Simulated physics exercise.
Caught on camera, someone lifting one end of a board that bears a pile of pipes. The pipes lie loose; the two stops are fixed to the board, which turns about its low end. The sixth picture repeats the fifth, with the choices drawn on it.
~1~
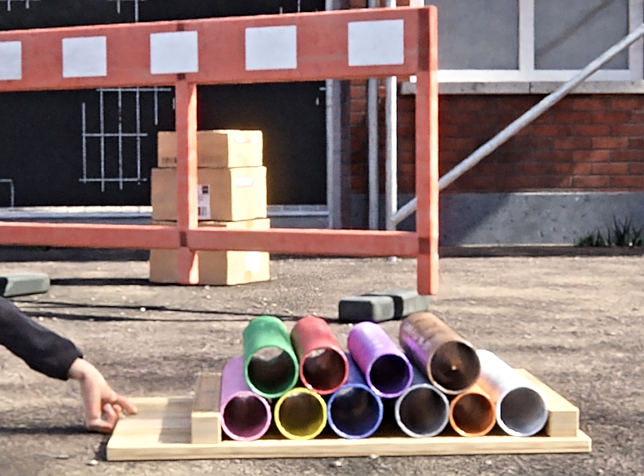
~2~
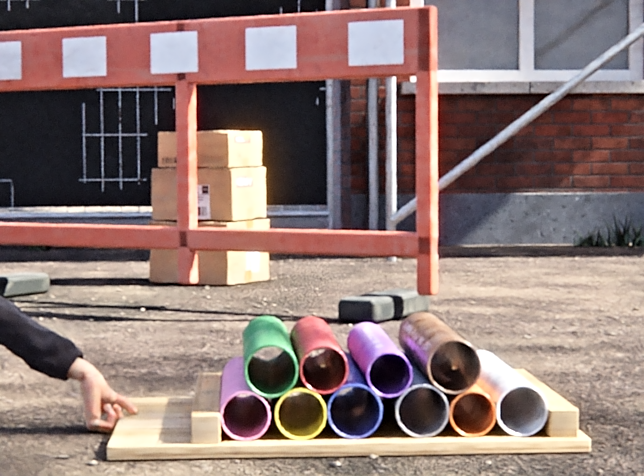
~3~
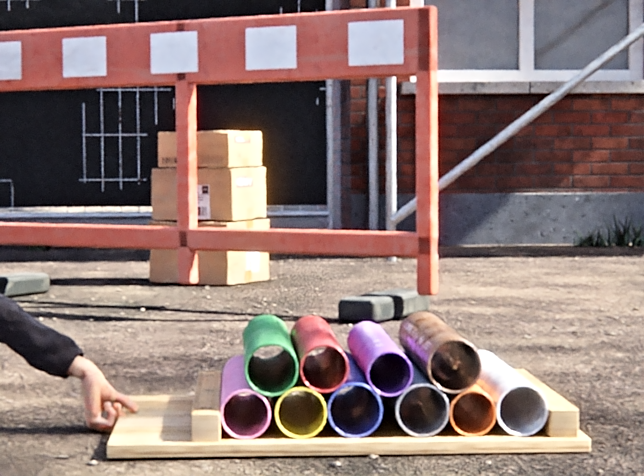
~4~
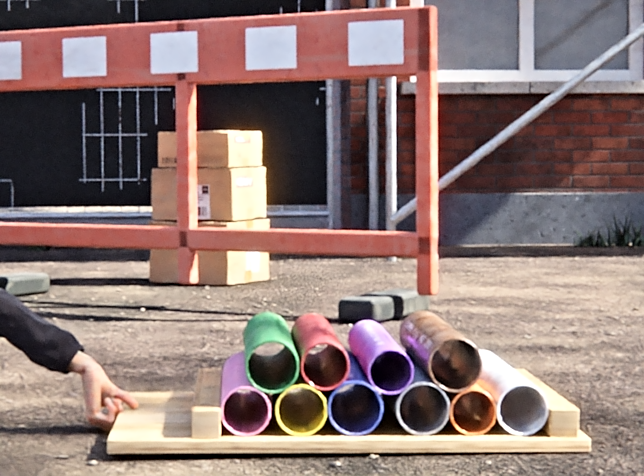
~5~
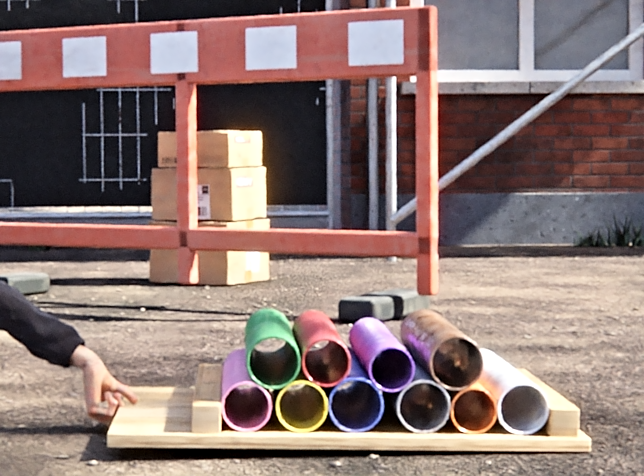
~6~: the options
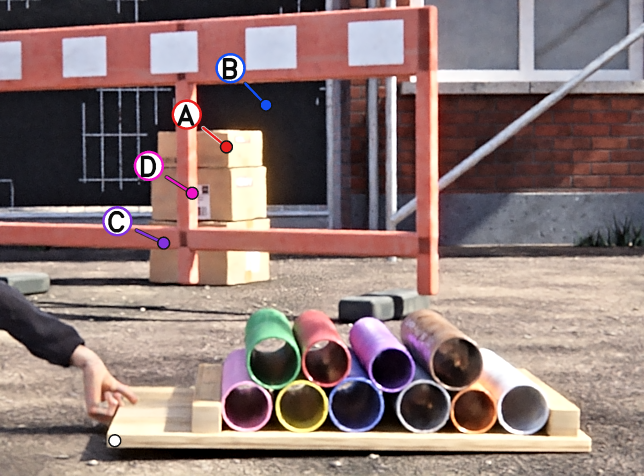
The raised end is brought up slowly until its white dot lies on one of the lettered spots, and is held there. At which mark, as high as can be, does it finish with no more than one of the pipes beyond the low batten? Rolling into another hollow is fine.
Up to C.
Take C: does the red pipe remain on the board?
Yes.
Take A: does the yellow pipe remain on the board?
Yes.
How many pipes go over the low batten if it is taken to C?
With C, one.
On the marked copy, A at (226, 147); B at (266, 105); C at (164, 243); D at (192, 193); the white dot at (115, 441).
Following C. Soon after the start, board at 16°.
Later, board at 26°.
In the end, board at 26°, one over the low batten (brown).
As for the rest, A four over the low batten (green, purple, red, brown); B four over the low batten (green, purple, red, brown); D four over the low batten (green, purple, red, brown).
